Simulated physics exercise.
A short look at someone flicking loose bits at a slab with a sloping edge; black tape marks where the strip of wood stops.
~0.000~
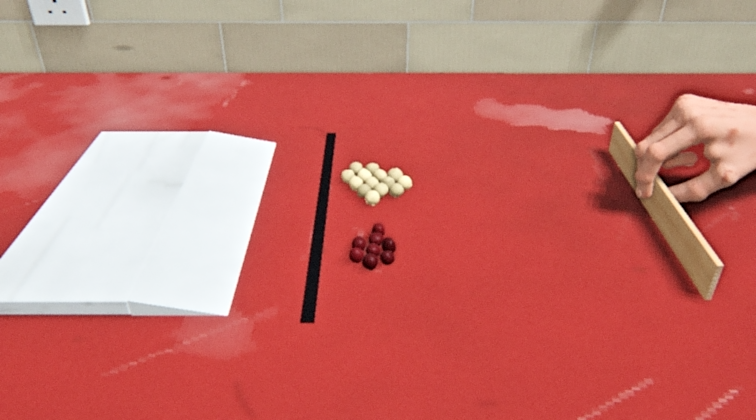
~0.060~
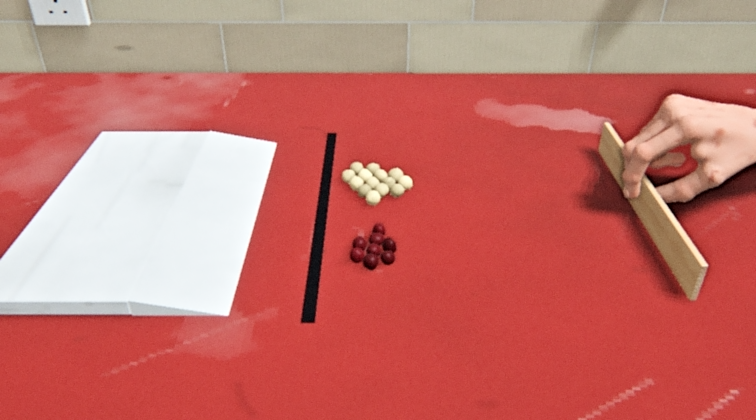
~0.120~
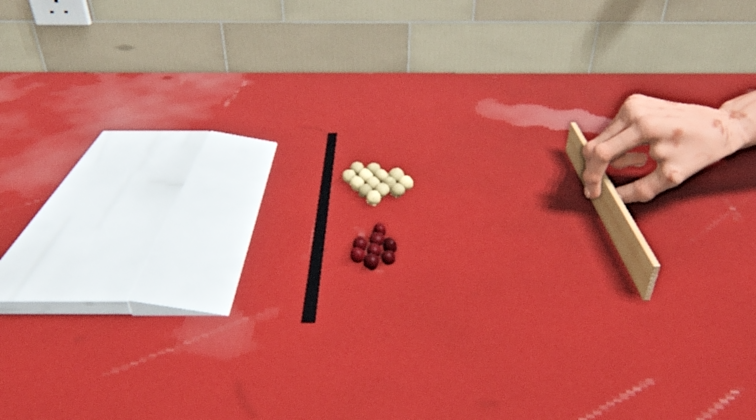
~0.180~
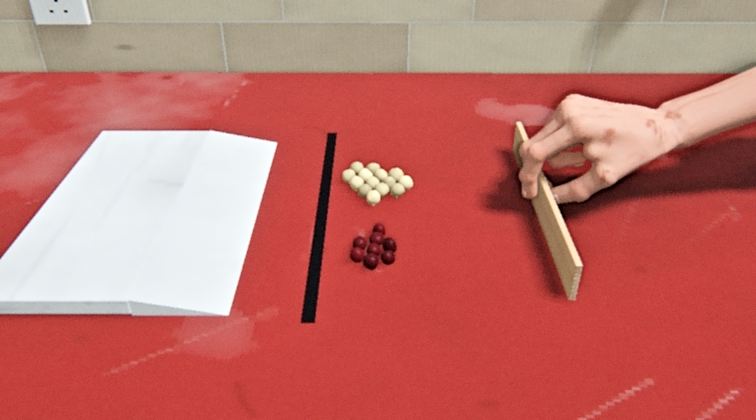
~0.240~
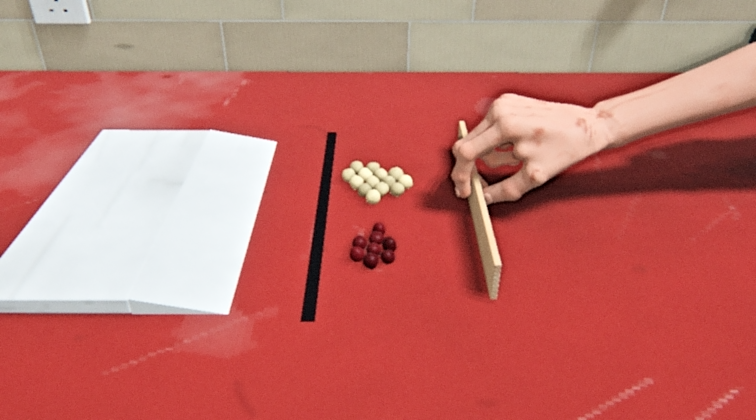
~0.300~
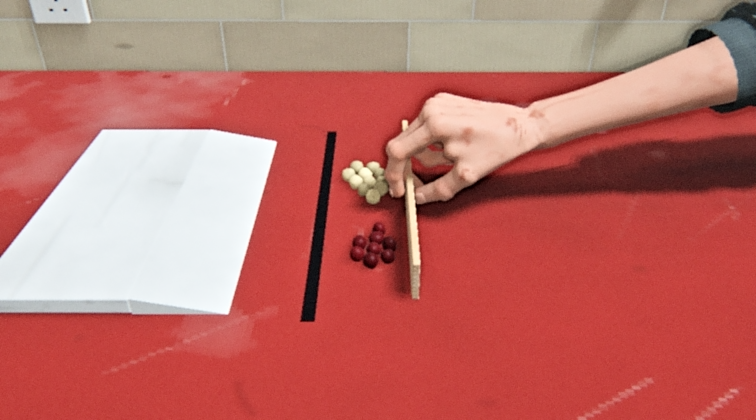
Strip of wood held upright by a hand sliding left across a red surface, reaching pale round nuts beside dark red cherries.
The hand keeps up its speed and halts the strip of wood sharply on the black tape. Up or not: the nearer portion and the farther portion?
The nearer portion makes it up with some or all and the farther portion makes it up with some or all.
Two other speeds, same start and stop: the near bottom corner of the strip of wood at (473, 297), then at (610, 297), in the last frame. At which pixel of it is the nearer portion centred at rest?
Around (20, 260) in the first try, (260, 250) in the second.
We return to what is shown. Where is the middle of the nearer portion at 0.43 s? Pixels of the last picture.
Close to (247, 253).
By 0.36 s, strip of wood still moving, near (340, 180); nearer portion every one short of the ramp; farther portion every one short of the ramp.
By 0.43 s, strip of wood stopped at the black tape; nearer portion roughly a third on the ramp, roughly two thirds short of the ramp; farther portion about a tenth past the top, roughly two thirds on the ramp, roughly a quarter short of the ramp.
By 0.71 s, strip of wood stopped at the black tape; nearer portion every one past the top; farther portion every one past the top.
When it is over (1.6 s), strip of wood stopped at the black tape; nearer portion every one past the top; farther portion every one past the top.
